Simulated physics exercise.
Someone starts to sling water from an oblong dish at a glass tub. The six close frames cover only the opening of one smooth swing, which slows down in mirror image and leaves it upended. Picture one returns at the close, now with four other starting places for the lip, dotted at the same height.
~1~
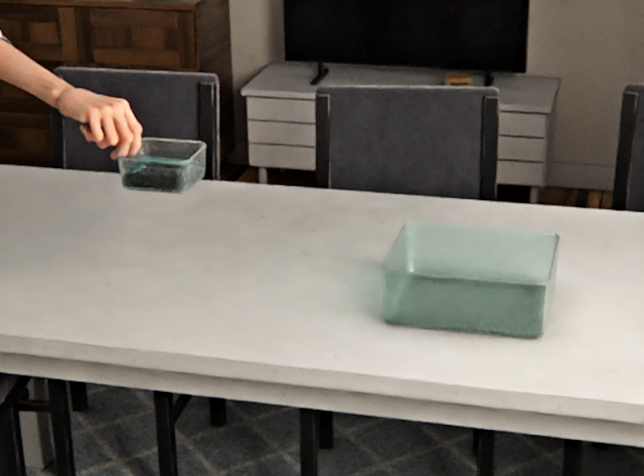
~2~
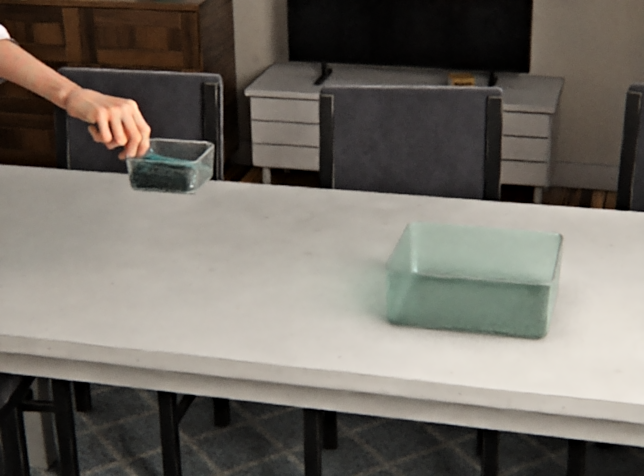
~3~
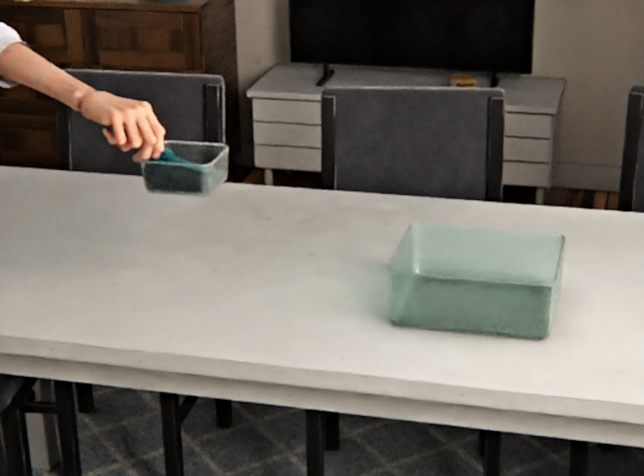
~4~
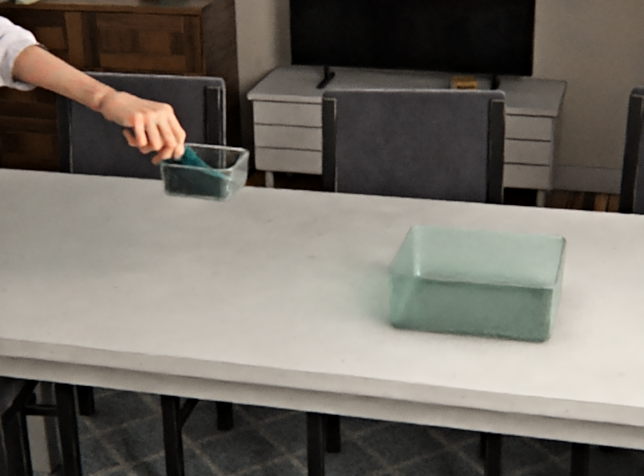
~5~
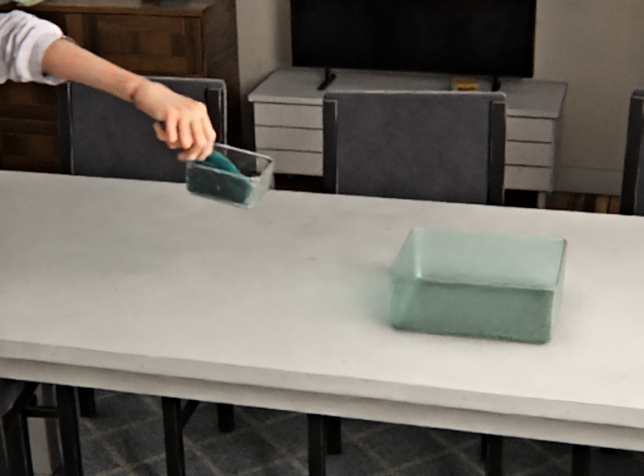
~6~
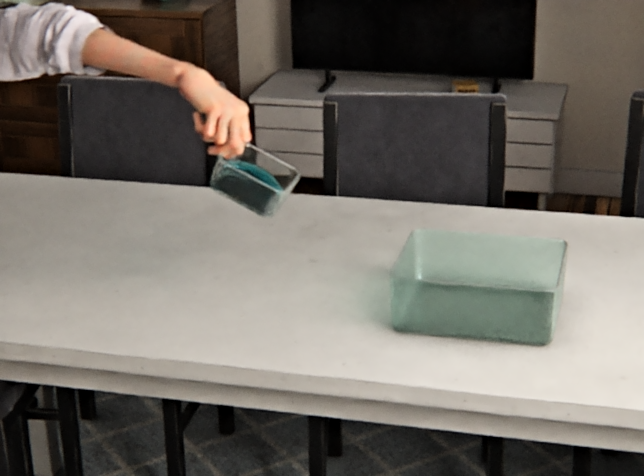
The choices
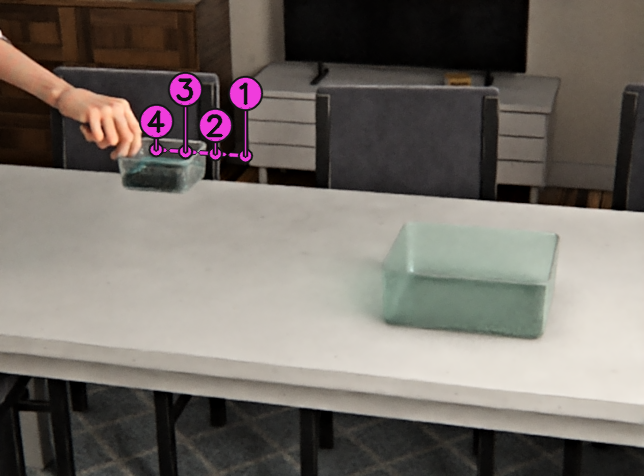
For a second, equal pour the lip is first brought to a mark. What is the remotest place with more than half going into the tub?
The answer is place 2.
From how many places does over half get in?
Two.
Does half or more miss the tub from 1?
No, that is safe.
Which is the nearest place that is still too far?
That is place 3.
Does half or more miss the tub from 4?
Yes, it does.
On the marked copy, 1 at (245, 155); 2 at (215, 153); 3 at (185, 151); 4 at (156, 149).
Choosing 1, about 84 % lands in the tub, 11 % falls short and 5 % goes beside or beyond.
Choosing 2, about 67 % lands in the tub, 27 % falls short and 5 % goes beside or beyond.
Choosing 3, about 33 % lands in the tub, 63 % falls short and 4 % goes beside or beyond.
Choosing 4, about 10 % lands in the tub, 86 % falls short and 4 % goes beside or beyond.
